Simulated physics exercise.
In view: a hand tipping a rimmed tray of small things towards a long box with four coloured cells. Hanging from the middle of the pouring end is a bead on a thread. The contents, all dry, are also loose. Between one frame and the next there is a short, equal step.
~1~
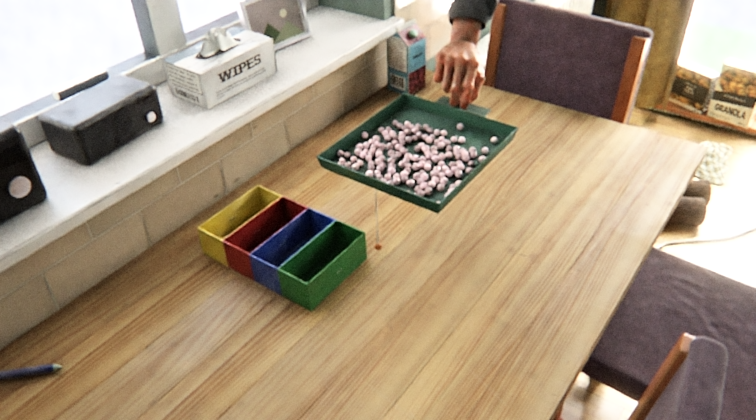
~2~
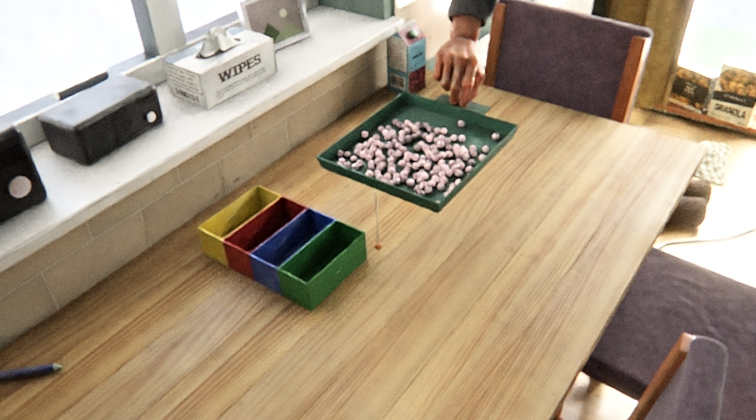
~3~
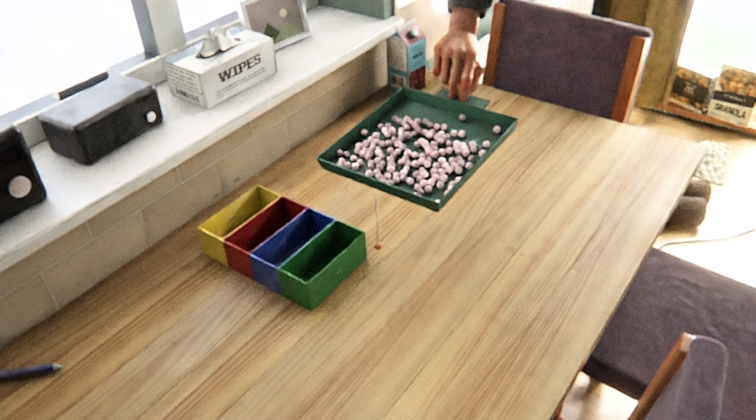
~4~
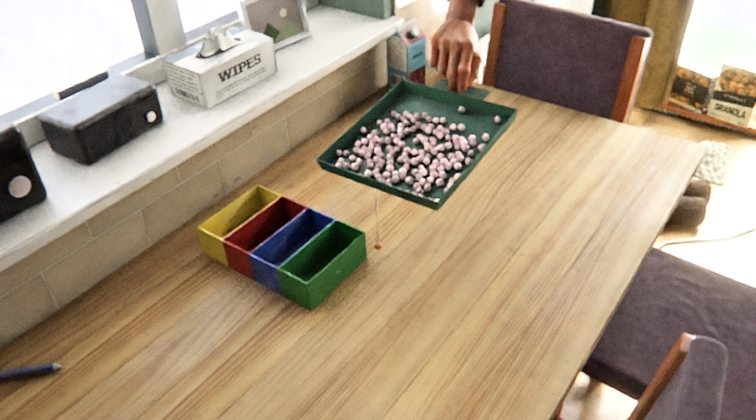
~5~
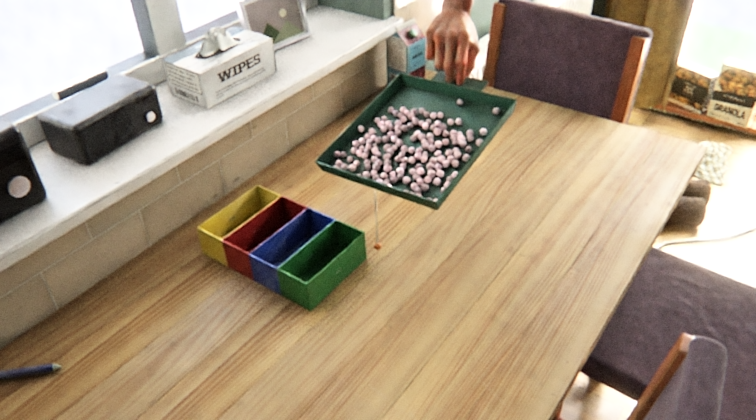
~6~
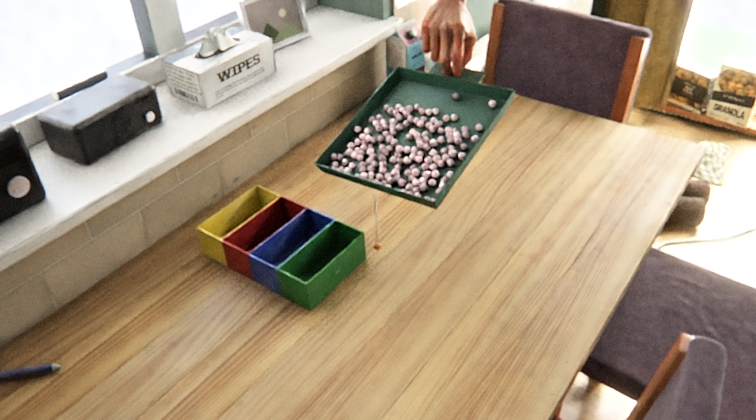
The video shows a hand holding a green tray of small pale pink balls above a wooden table, near a box with yellow, red, blue and green cells, gradually raising the tray's far side as the balls shift slightly.
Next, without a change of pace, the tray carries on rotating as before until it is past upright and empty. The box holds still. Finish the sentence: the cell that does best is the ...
... Green cell.
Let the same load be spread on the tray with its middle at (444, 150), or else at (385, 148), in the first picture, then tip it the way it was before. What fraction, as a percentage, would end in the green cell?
Roughly 50 per cent, then roughly 60 per cent.
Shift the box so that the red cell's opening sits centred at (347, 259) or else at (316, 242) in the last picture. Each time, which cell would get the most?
First try: The yellow cell. Second try: Red.
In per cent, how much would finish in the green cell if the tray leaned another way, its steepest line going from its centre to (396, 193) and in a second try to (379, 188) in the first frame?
About 0 and 20 per cent.
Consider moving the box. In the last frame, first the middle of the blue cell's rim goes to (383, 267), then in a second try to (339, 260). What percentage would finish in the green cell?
Close to 0 in a hundred, then close to 10 in a hundred.
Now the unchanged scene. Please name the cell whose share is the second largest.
That would be that blue cell.
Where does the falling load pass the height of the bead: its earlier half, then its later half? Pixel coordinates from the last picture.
About (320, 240) to begin with, then about (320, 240).
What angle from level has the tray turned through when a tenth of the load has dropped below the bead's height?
Close to 75 degrees, I reckon.
Soon after the last picture, tray tipped steeply; nearly all on the tray; a stray few in the green cell; a stray few in the blue cell; a stray few falling or outside the box.
A little later, tray tipped right over; a small part on the tray; about a third in the green cell; about a quarter in the blue cell; about a third falling or outside the box.
Later still, tray tipped past a quarter turn; about half in the green cell; about a quarter in the blue cell; a stray few in the red cell; about a quarter falling or outside the box.
By the end, tray tipped past a quarter turn; about half in the green cell; about a quarter in the blue cell; a stray few in the red cell; none in the yellow cell; about a quarter outside the box.
